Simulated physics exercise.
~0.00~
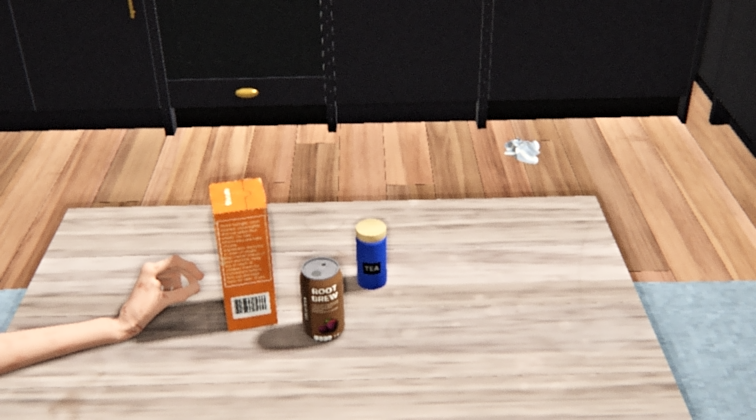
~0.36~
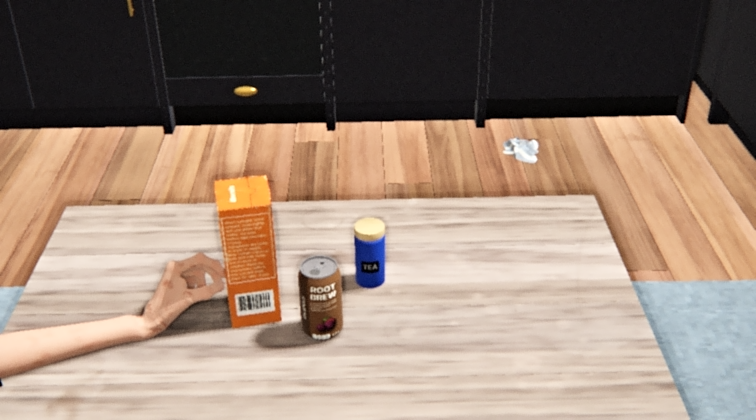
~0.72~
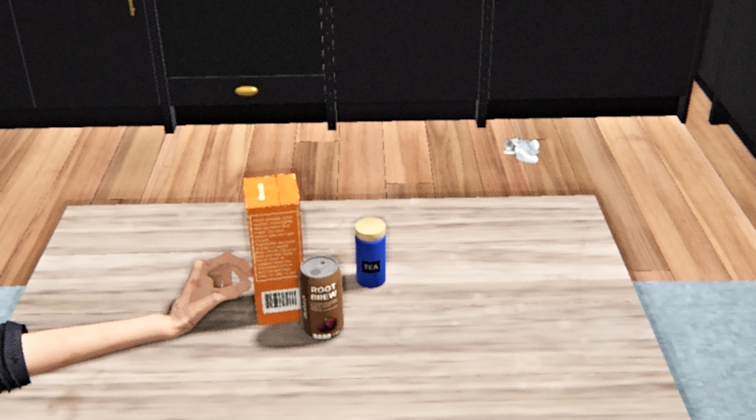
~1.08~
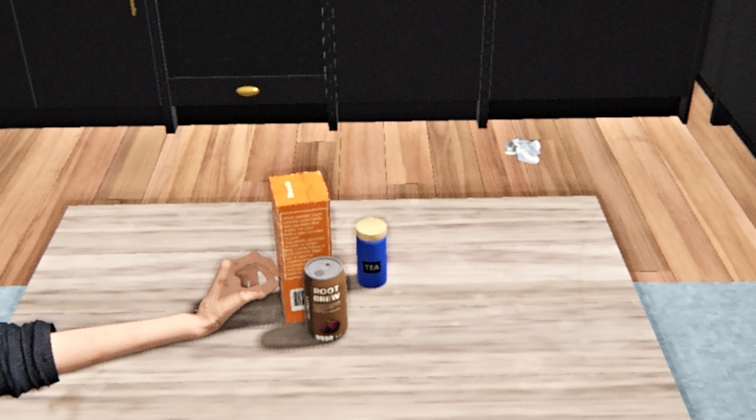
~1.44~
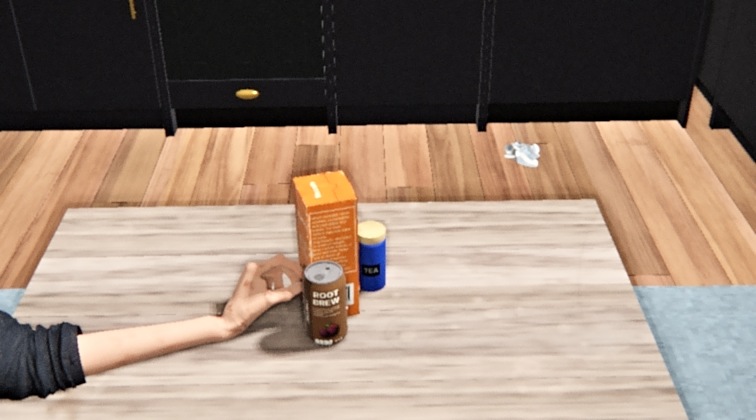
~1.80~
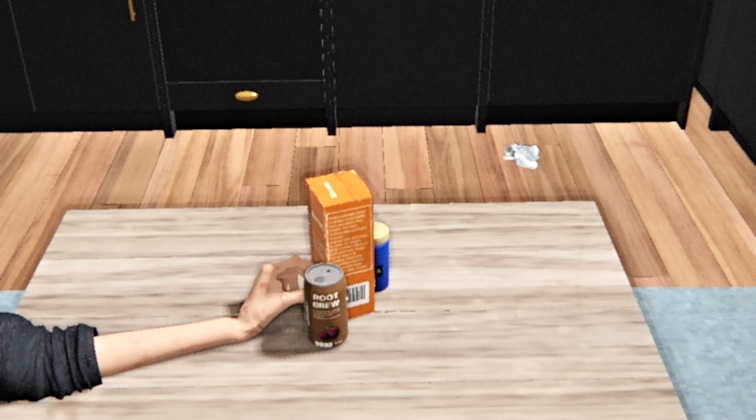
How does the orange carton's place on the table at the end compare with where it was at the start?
It began to the left of the brown can, and by the end it was farther right, standing behind the can and partly covering the blue shaker.
